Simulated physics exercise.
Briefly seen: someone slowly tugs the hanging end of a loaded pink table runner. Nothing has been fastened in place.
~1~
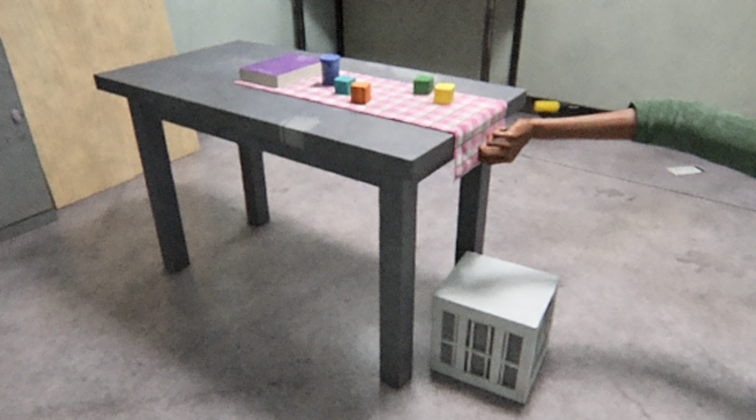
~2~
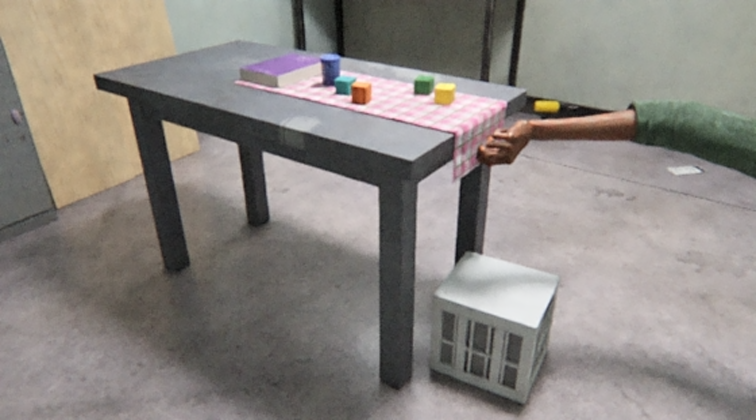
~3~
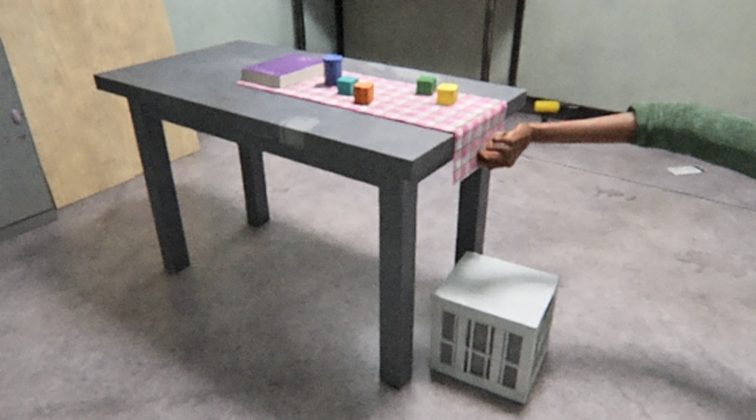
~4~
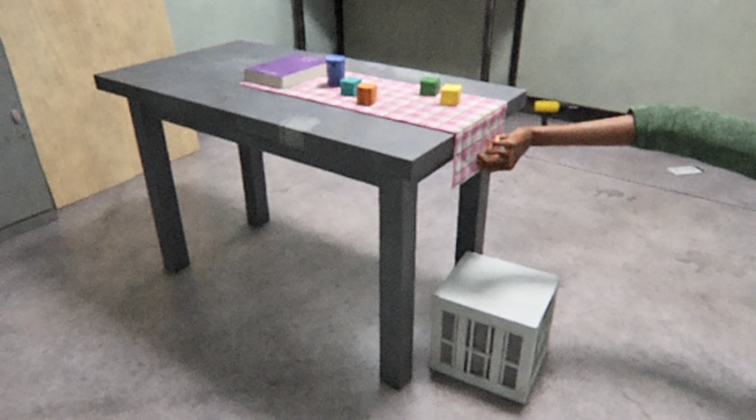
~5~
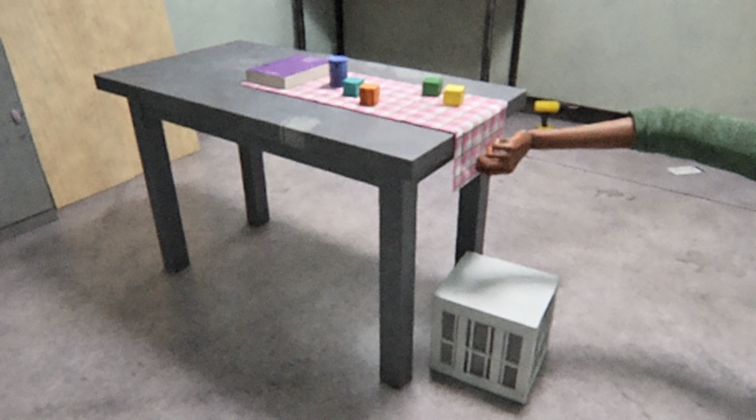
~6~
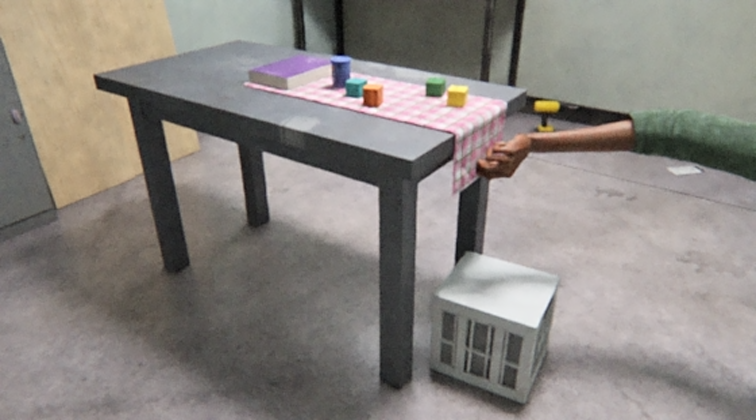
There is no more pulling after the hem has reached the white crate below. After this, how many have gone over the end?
The total is three.
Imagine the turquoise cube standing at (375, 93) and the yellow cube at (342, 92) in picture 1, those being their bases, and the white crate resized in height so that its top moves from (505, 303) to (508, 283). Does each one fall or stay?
As for the turquoise cube, it stays in place; as for the yellow cube, it stays in place.
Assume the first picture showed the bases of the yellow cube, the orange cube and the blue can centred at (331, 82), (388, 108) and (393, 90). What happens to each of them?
Result - yellow cube retained; orange cube lost; blue can lost.
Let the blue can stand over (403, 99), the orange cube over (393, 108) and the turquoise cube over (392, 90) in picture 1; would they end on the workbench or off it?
The blue can is carried off, the orange cube tumbles off, the turquoise cube tumbles off.
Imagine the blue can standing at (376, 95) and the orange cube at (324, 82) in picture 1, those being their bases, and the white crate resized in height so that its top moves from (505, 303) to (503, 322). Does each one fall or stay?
The blue can ends up off while the orange cube ends up on top.
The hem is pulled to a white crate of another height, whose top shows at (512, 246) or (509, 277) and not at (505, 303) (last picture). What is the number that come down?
First case 1, second case 2.
Soon after, hem near (475, 237); yellow cube gone.
Then, hem on the crate; yellow cube, green cube and orange cube gone.
At rest, hem on the crate; yellow cube, green cube and orange cube gone. The count of fallen things is three.
